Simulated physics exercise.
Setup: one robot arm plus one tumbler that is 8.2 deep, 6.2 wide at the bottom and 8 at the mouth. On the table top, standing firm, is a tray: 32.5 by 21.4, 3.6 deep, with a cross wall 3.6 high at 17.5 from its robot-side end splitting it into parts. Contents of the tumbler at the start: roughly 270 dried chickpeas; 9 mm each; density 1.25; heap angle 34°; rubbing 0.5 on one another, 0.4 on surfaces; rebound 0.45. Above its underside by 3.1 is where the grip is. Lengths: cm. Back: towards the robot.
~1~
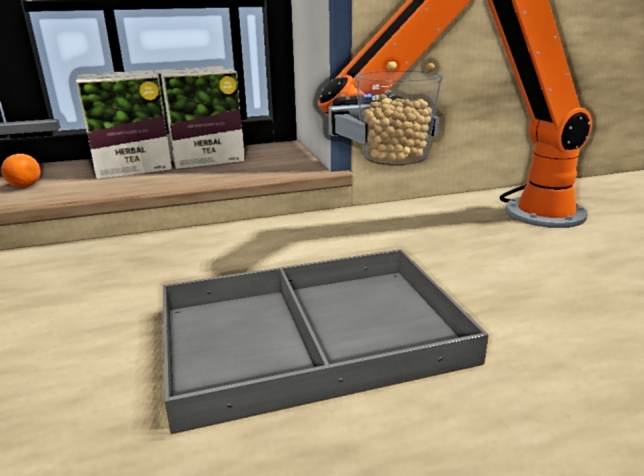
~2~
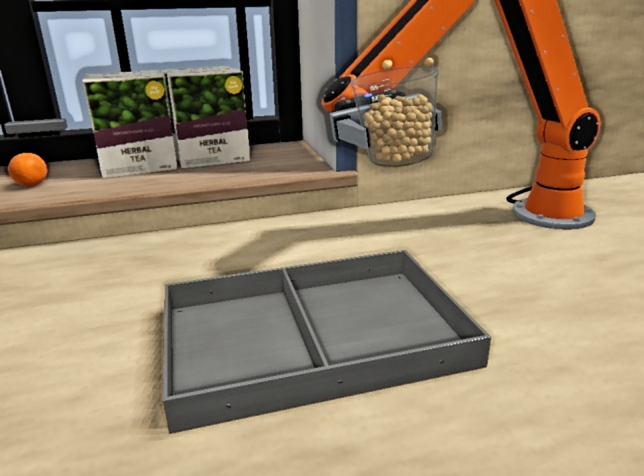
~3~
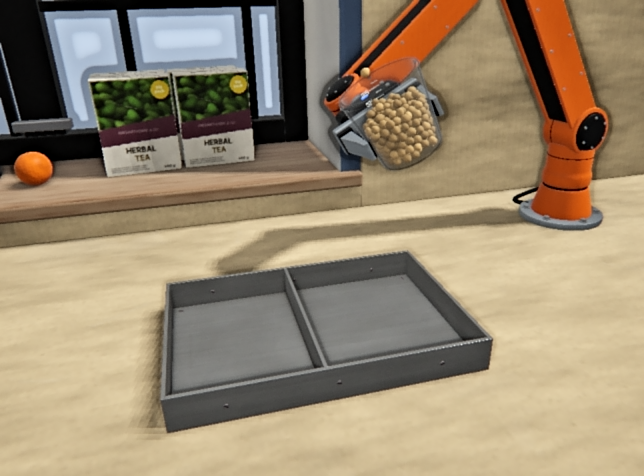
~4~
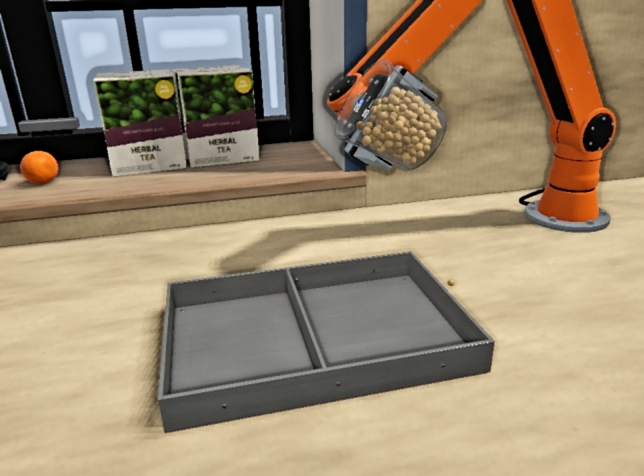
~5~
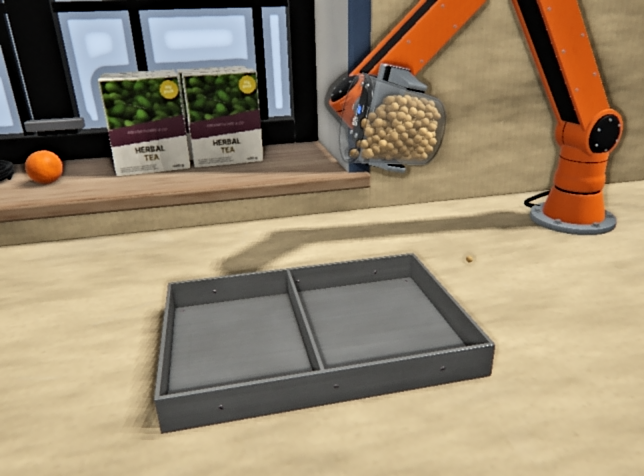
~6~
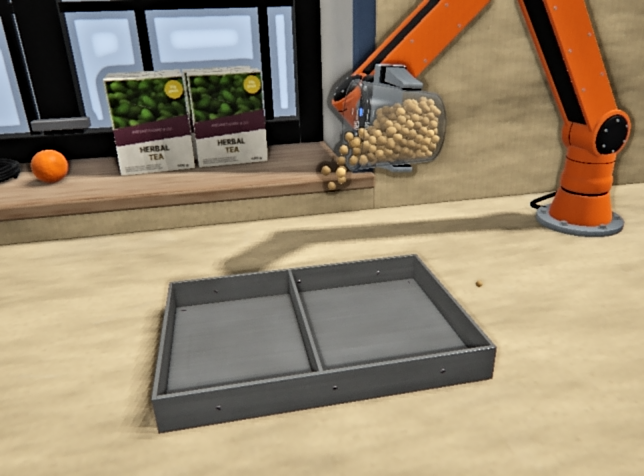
On a pale table top beside a windowsill, an orange robot arm tilted a clear tumbler of chickpeas further and further onto its side above a divided grey tray, and several chickpeas tumbled out.
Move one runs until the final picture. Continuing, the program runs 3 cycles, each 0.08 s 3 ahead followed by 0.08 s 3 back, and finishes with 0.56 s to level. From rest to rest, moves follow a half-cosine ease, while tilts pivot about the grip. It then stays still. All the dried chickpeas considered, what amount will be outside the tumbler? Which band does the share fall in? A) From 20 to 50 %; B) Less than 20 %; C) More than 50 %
More than 50 % (C).
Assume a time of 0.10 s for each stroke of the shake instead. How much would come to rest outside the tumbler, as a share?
It would be some 85 %.
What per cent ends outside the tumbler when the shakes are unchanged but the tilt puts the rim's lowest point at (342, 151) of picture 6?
Result: Approximately 60 %.
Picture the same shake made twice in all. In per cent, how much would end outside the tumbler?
In that case, some 90 per cent.
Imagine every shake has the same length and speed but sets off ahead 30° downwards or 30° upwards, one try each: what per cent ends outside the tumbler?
Result: Approx. 70 % and 100 %, one try each.
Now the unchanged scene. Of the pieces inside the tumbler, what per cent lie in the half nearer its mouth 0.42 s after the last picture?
Something like 70 percent sits in that half.
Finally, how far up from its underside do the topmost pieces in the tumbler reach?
Height at rest: About 2.5 centimetres.
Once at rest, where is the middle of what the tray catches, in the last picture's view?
Near pixel (239, 345).
Then, 0.42 s on, tilted 85° forward, highest piece 22 above the table; 181 in the far-side part, 41 in the tumbler, 12 in the robot-side part, 1 on the table or floor, 34 in flight or on a rim.
Then, 0.83 s on, tilted 26° forward, highest piece 25 above the table; 205 in the far-side part, 35 in the robot-side part, 24 in the tumbler, 5 on the table or floor.
Then, 1.24 s on, level, highest piece 23 above the table; 205 in the far-side part, 35 in the robot-side part, 24 in the tumbler, 5 on the table or floor.
Then, 2.29 s on, level, highest piece 23 above the table; 205 in the far-side part, 35 in the robot-side part, 24 in the tumbler, 5 on the table or floor.
In the end, 205 in the far-side part, 35 in the robot-side part, 24 in the tumbler, 5 on the table or floor. That is 91 % outside the tumbler.
